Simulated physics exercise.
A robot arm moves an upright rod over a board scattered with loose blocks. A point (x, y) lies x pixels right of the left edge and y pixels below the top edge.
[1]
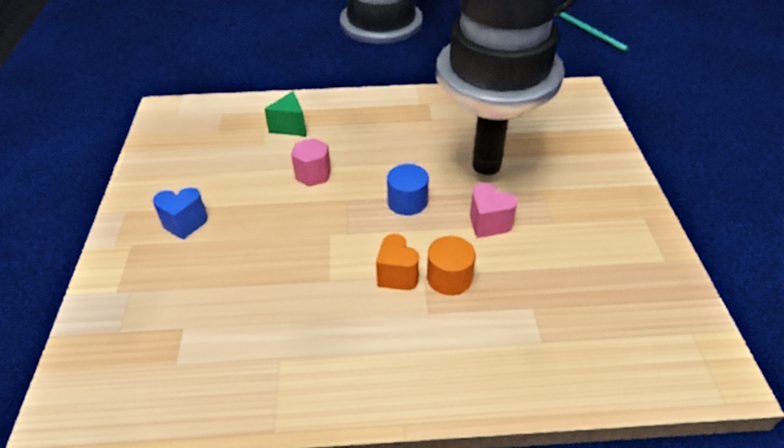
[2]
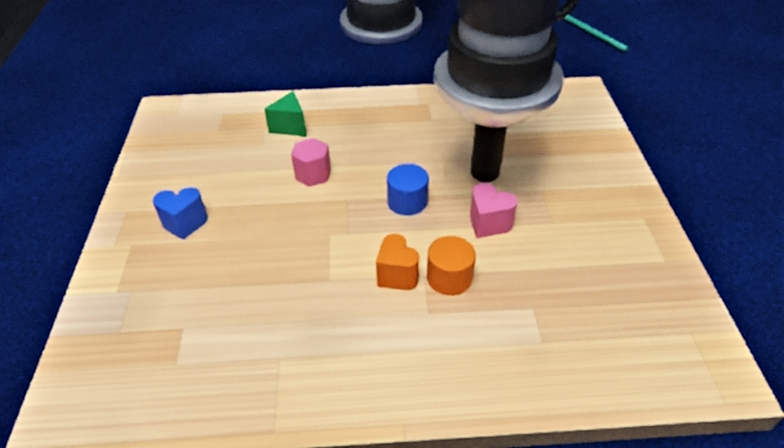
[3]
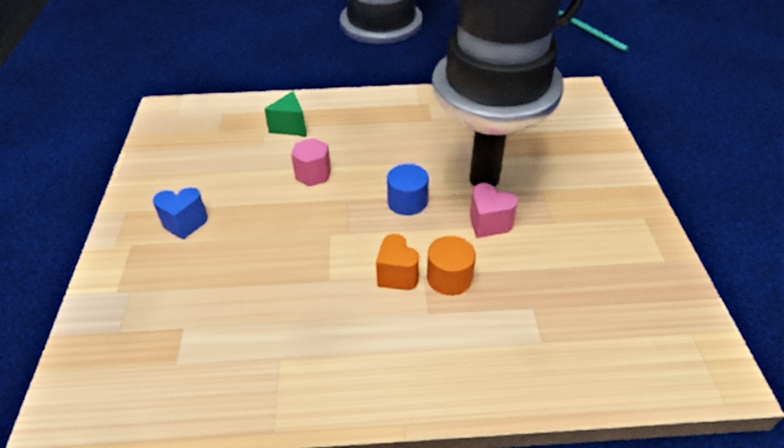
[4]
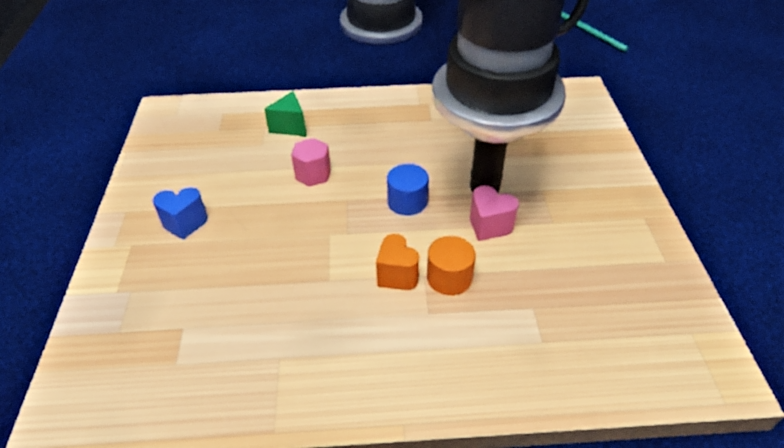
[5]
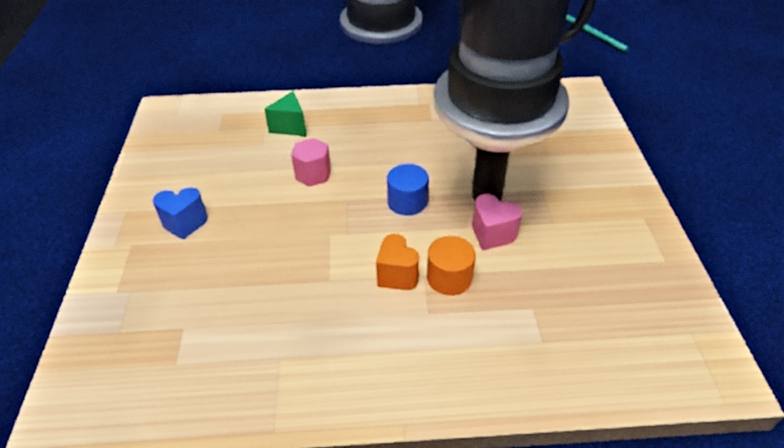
We see a robot arm holding a dark upright rod over a wooden board scattered with small colored blocks. The rod moves slightly toward the viewer, reaches the pink heart and nudges it a short way, while the other blocks stay still.
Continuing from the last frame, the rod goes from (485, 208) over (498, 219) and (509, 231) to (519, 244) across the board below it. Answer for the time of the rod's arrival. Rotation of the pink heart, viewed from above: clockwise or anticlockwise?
My answer: Clockwise.
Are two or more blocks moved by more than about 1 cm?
Answer: No.
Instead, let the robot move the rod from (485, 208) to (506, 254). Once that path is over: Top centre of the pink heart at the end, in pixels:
Its top centre is at about (521, 260).
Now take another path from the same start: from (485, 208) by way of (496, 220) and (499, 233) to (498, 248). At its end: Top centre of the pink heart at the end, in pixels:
My prediction: (497, 246).
The first path, step by step. Halfway along, rod (506, 213); pink heart (498, 220).
At the end, rod (521, 233); blue round block unmoved; pink heart (499, 232), turned 30° clockwise.
